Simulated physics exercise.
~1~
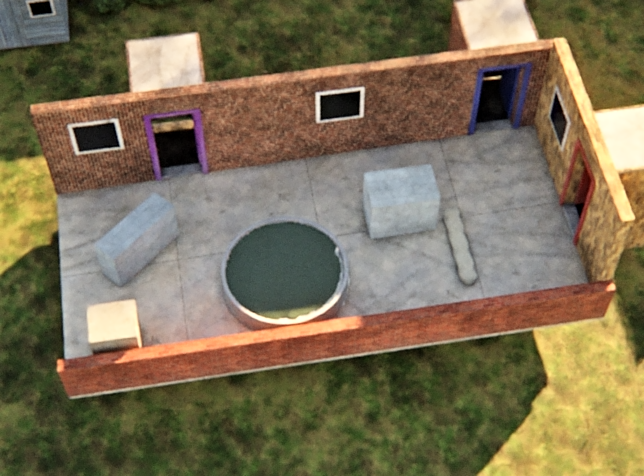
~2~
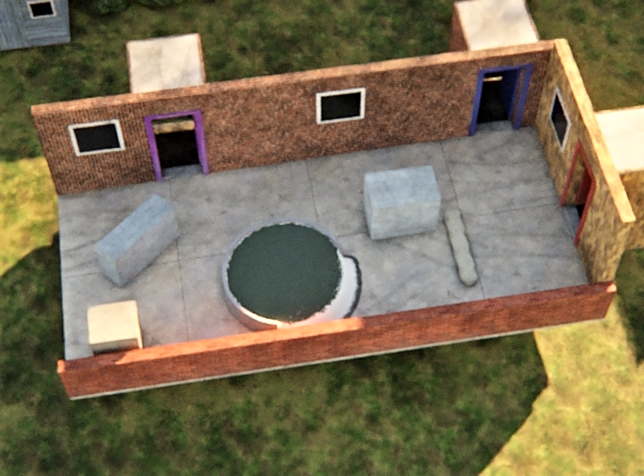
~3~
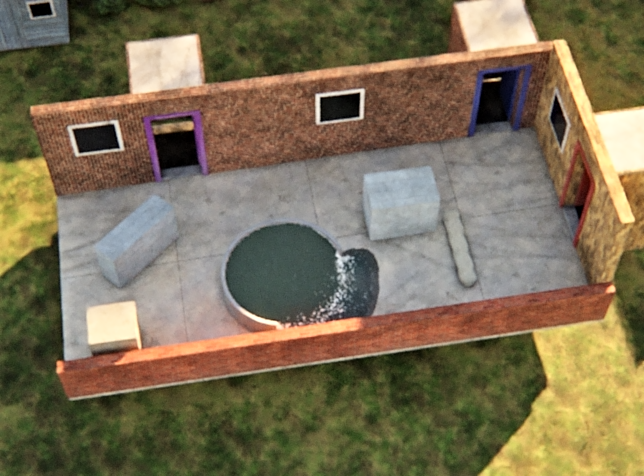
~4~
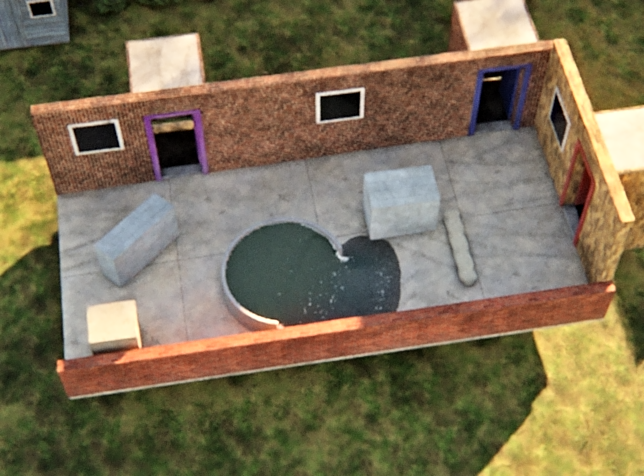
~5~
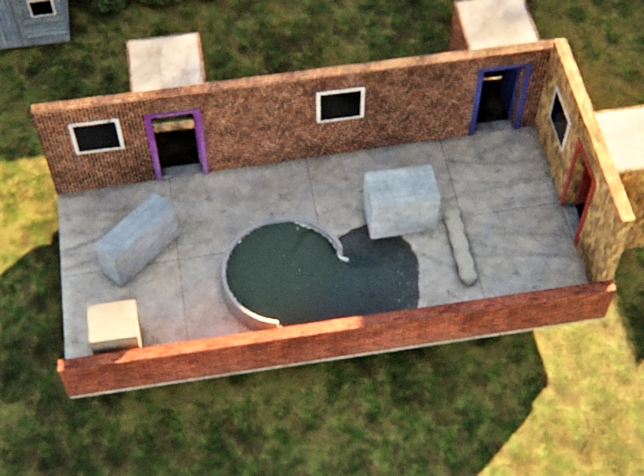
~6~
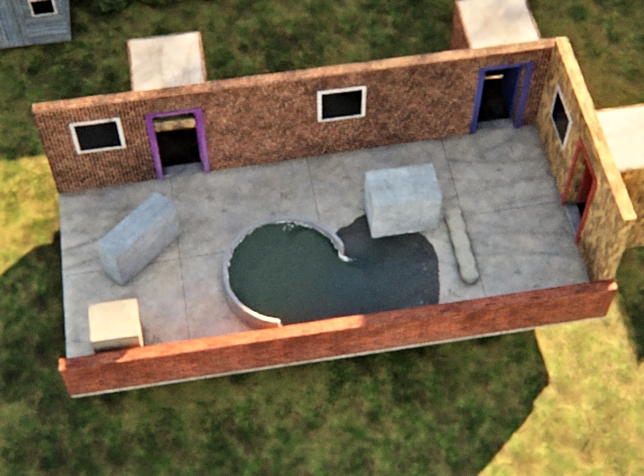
Dark water in a round pool broke out through its right side, foamed white at the gap, and spread across the grey paved floor between brick walls, reaching the pale block on the right.
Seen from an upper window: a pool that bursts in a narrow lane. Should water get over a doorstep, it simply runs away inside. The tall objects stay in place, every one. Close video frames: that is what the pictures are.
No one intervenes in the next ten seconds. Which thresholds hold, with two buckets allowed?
Result: The purple door is going to be at or under the line; the red door is going to be at or under the line; the blue door is going to be over the line.
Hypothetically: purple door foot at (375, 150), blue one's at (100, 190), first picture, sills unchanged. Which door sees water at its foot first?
That would be the red-painted one.
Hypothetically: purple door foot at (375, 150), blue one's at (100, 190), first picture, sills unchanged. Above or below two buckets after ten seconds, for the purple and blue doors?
Purple door: Under the limit; blue door: Under the limit.
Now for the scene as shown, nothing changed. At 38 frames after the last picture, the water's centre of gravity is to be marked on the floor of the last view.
Centre of the water: Near (381, 257).
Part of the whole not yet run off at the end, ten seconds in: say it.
Result: Close to 92 %.
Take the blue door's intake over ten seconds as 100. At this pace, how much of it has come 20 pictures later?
Around 0 in a hundred.
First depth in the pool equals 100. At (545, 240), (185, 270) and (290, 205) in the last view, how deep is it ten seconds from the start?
In order: Roughly 4, 4 and 10 in a hundred.
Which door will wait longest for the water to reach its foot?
Observed: The purple-painted one.
A moment on, water covers 20 % of the floor; the purple door not reached, the red door not reached, the blue door not reached.
Next, water covers 30 % of the floor; the purple door not reached, the red door not reached, the blue door not reached.
Then, water covers 45 % of the floor; the purple door not reached, the red door wet at the sill, nothing in, the blue door not reached.
Later, water covers 65 % of the floor; the purple door not reached, the red door wet at the sill, nothing in, the blue door over two buckets in.
In the end, water covers 85 % of the floor; the purple door wet at the sill, nothing in, the red door wet at the sill, nothing in, the blue door over two buckets in.
